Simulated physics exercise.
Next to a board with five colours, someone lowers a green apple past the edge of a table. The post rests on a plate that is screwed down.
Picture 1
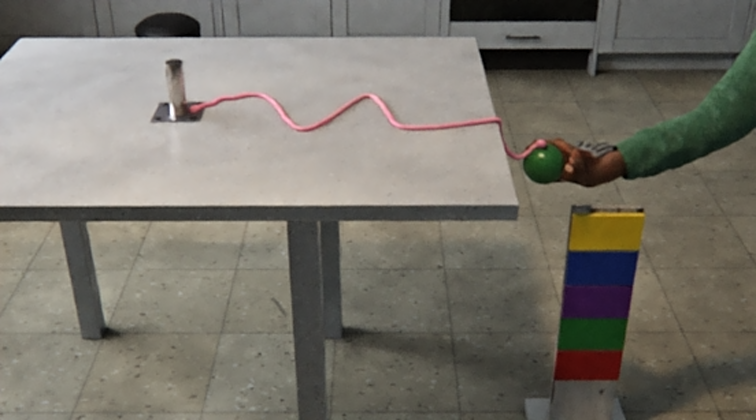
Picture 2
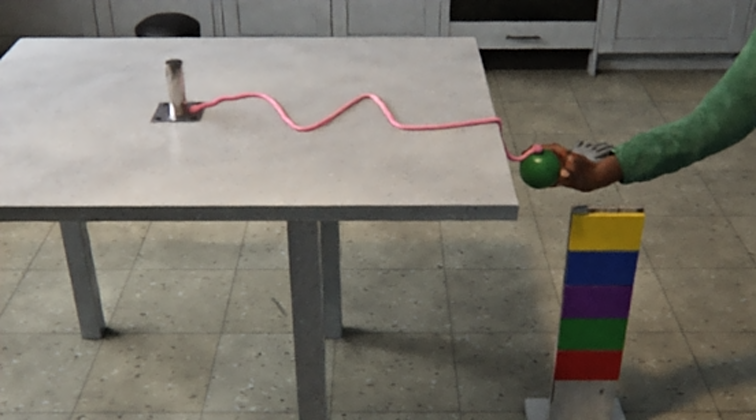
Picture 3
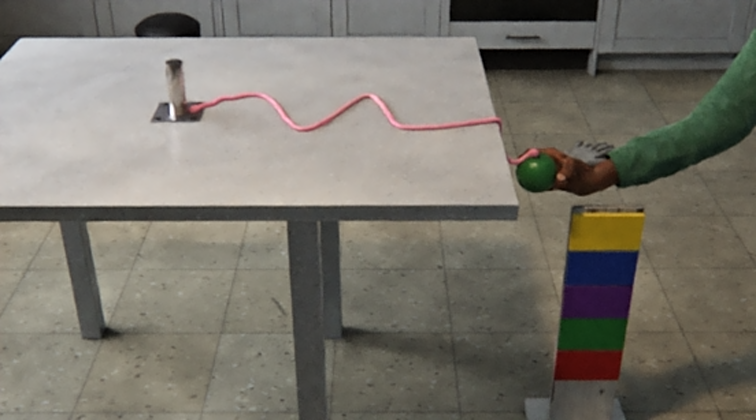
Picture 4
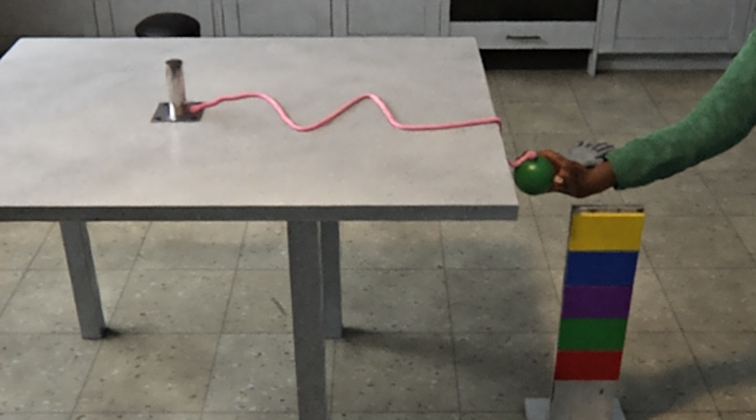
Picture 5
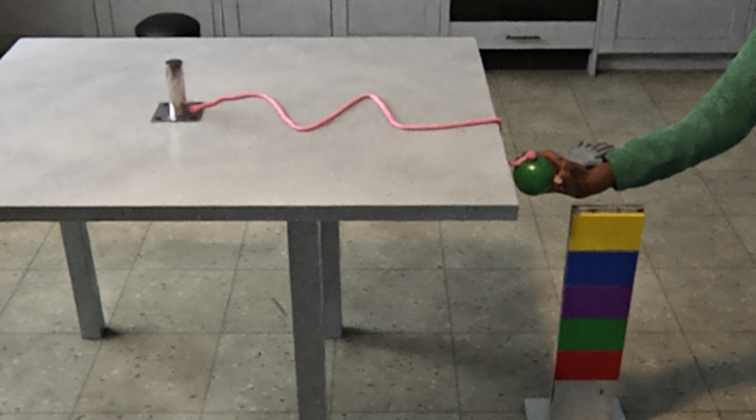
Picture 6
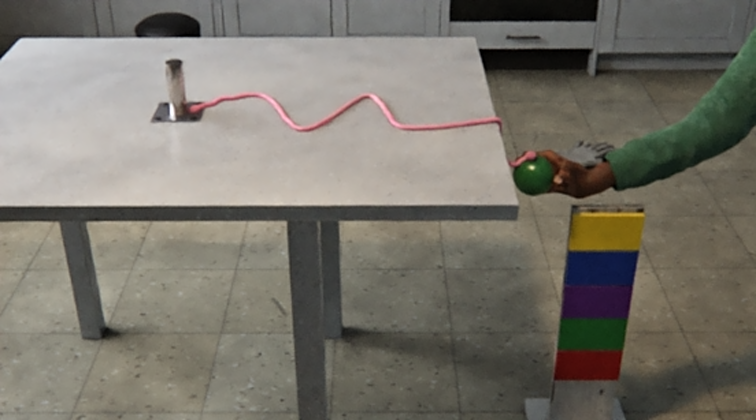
The clip opens on a gray table with a pink cord running from a metal post to a green ball held by a green-sleeved hand past the right edge, above a striped colored column. The hand moves the ball slightly left and down toward the table edge, then stays nearly still.
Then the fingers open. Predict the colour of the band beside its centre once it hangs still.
I would predict green.
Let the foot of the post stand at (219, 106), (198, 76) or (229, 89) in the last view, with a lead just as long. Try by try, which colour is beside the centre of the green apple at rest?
First try: Red; second try: Green; third try: Red.
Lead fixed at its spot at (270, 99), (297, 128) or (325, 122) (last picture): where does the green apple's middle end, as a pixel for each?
In order of the tries: About (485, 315), then (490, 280), then (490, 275).
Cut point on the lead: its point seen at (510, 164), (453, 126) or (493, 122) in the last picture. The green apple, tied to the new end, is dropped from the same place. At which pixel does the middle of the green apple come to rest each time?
(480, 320), (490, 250), (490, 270).
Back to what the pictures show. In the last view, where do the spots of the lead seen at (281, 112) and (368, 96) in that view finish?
They go to (325, 113) and to (481, 116).
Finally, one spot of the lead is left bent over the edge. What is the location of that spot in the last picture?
That point sits at about (379, 102).
Soon after, apple near (501, 326); level with green.
After that, apple near (473, 337); level with green.
In the end, apple near (481, 337); level with green. At green.
